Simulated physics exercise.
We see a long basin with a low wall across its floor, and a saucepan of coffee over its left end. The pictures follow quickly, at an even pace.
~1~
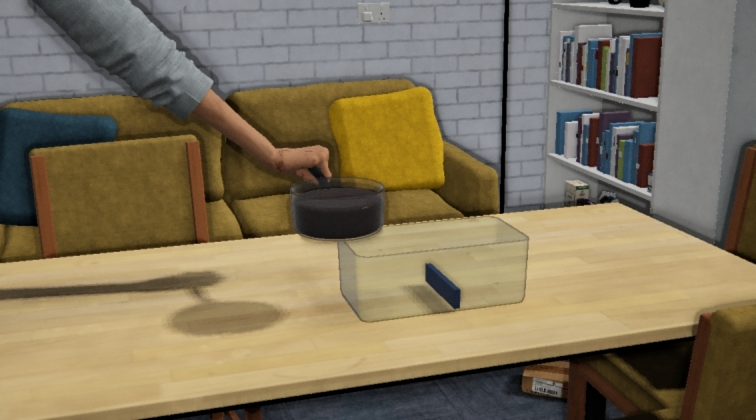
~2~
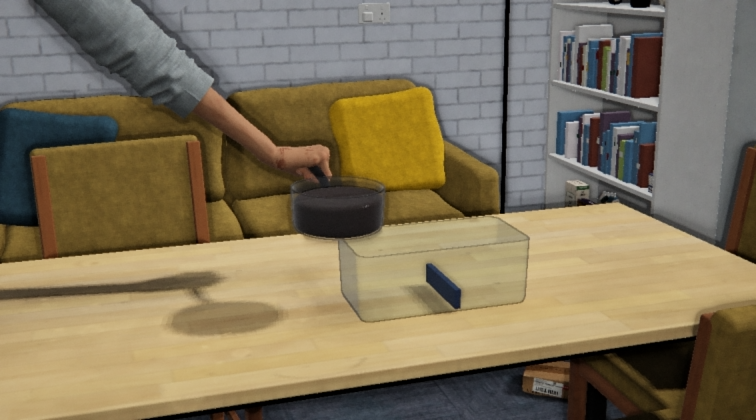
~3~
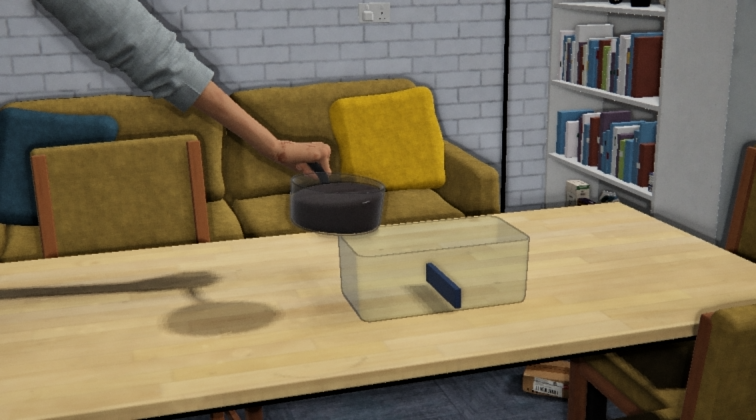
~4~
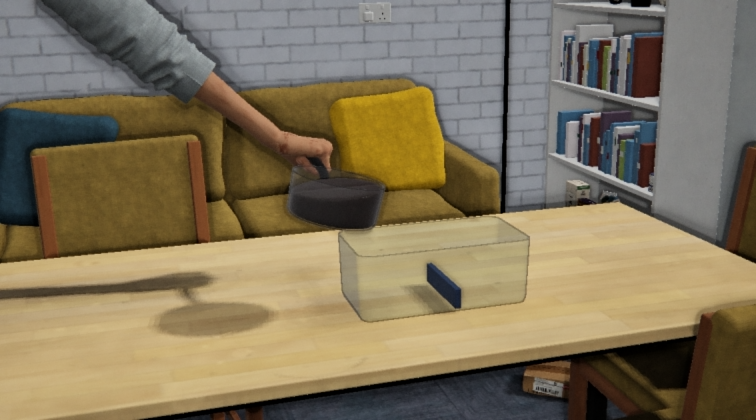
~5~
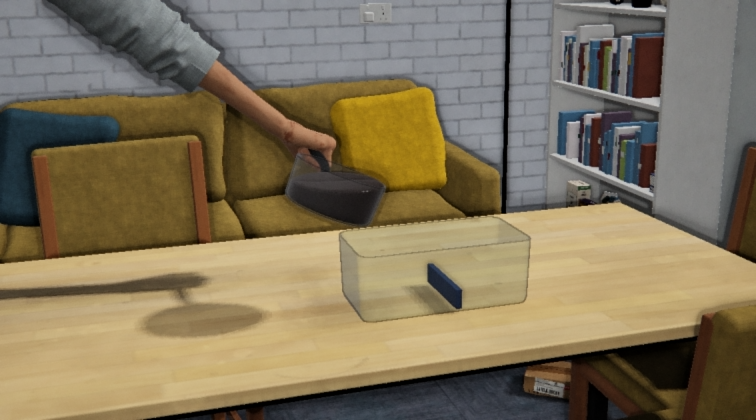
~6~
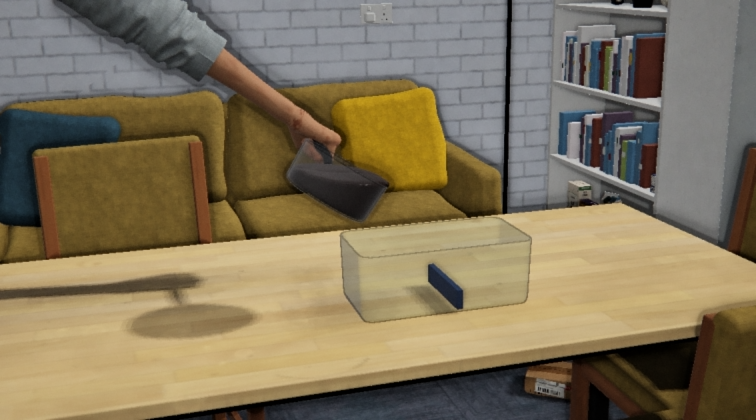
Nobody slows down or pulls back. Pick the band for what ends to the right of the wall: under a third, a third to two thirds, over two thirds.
It comes to from a third to two thirds.
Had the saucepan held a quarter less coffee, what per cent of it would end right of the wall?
Near 45 %.
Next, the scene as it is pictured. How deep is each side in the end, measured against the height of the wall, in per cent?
Left: 50 %. Right: 60 %.
A moment on, the saucepan is tipped on its side and 39 per cent is still to pour, 9 is left of the wall and 0 right of it.
Next, the saucepan is tipped right over and 4 per cent is still to pour, 20 is left of the wall and 66 right of it.
Then the saucepan is tipped right over and 1 per cent is still to pour, 29 is left of the wall and 42 right of it.
Later the saucepan is tipped right over and 1 per cent is still to pour, 43 is left of the wall and 49 right of it.
Finally, 46 per cent lies left of the wall, 47 right of it and 7 outside.
